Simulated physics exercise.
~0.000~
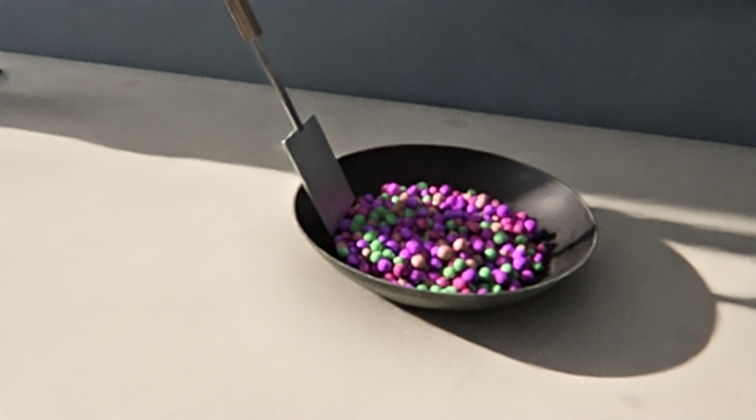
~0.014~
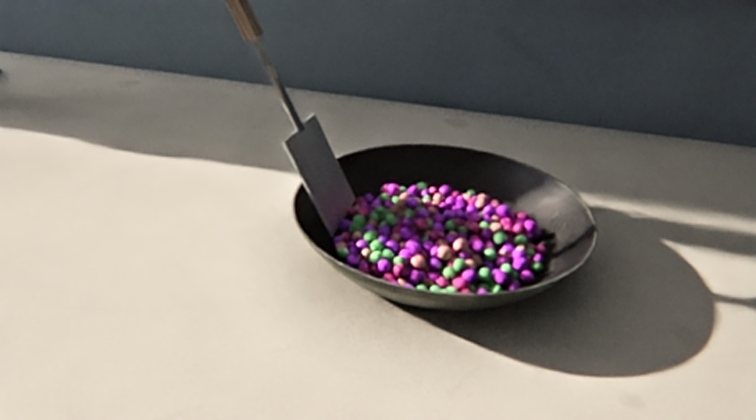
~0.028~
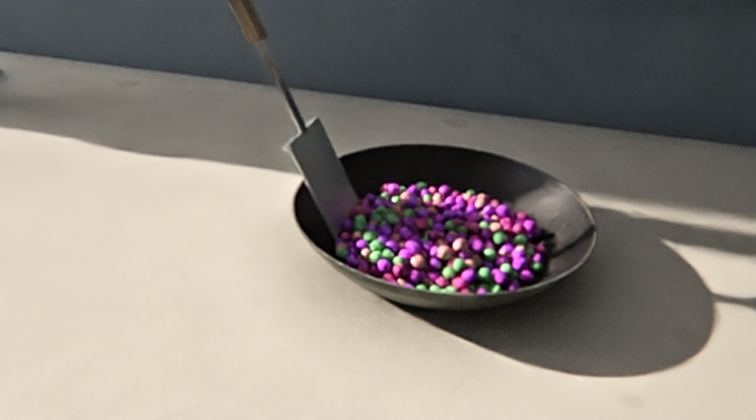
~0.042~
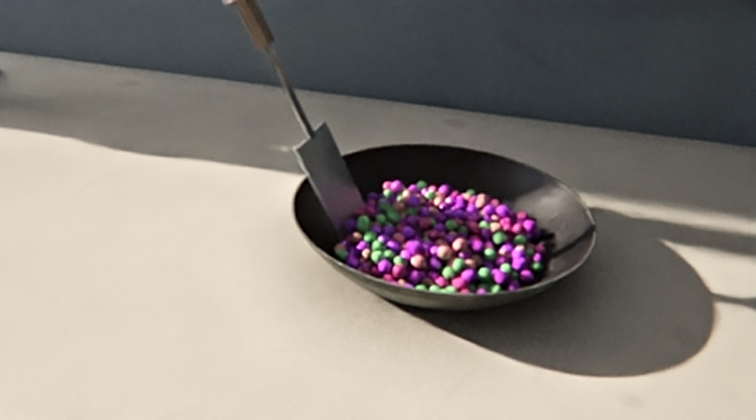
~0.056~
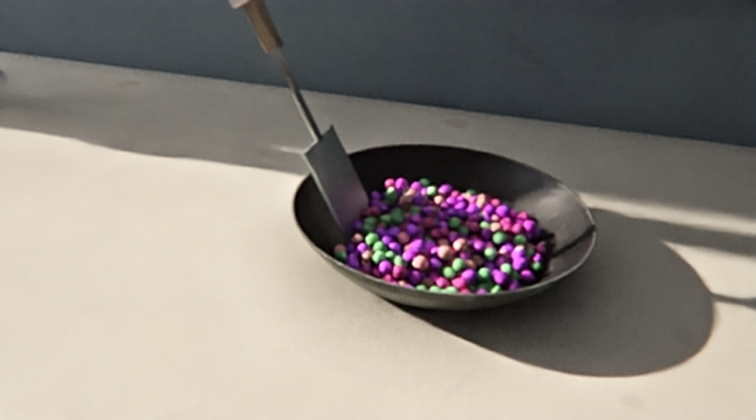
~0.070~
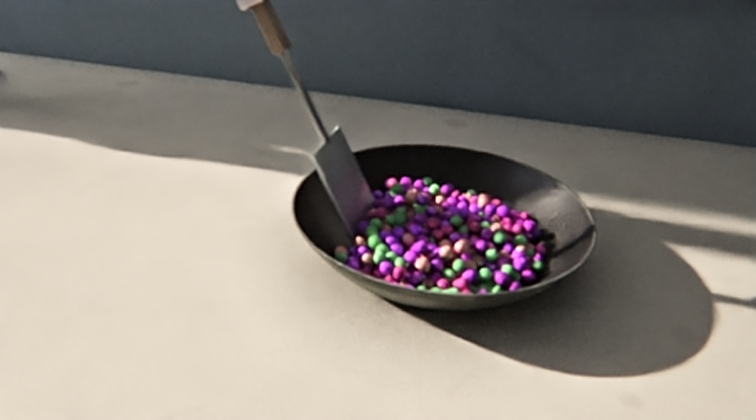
A spatula slides slowly rightward in a dark pan, slightly shifting the colourful round sweets.
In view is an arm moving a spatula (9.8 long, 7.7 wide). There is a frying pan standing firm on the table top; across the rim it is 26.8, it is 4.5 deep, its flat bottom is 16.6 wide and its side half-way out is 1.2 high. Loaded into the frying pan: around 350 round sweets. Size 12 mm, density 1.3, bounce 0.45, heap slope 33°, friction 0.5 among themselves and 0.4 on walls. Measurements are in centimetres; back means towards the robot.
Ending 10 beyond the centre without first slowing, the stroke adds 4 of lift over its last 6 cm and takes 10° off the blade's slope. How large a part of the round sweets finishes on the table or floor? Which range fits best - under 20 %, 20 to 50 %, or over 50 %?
The range that fits: Under 20 %.
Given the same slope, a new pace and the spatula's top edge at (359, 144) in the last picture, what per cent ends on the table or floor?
Roughly 30 per cent.
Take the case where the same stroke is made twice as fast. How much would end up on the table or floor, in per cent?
Roughly 30 per cent, I'd say.
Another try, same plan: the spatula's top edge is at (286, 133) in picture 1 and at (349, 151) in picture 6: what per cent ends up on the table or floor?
Some 25 percent ends up on the table or floor.
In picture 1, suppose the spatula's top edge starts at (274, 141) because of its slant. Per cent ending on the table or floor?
About 15 per cent.
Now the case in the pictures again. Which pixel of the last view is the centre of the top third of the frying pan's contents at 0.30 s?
I'd put it somewhere near (523, 225).
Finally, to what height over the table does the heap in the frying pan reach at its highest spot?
Close to 4.5 centimetres high.
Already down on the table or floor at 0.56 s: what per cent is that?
About 15 per cent.
After 0.19 s, sloping 63°, highest piece 4 above the table; 351 in the frying pan.
After 0.30 s, sloping 60°, highest piece 6 above the table; 351 in the frying pan.
After 0.56 s, sloping 53°, highest piece 5 above the table; 306 in the frying pan, 45 on the table or floor.
After 1.61 s, sloping 53°, highest piece 4 above the table; 306 in the frying pan, 45 on the table or floor.
At rest, 306 in the frying pan, 45 on the table or floor. That is 13 % on the table or floor.
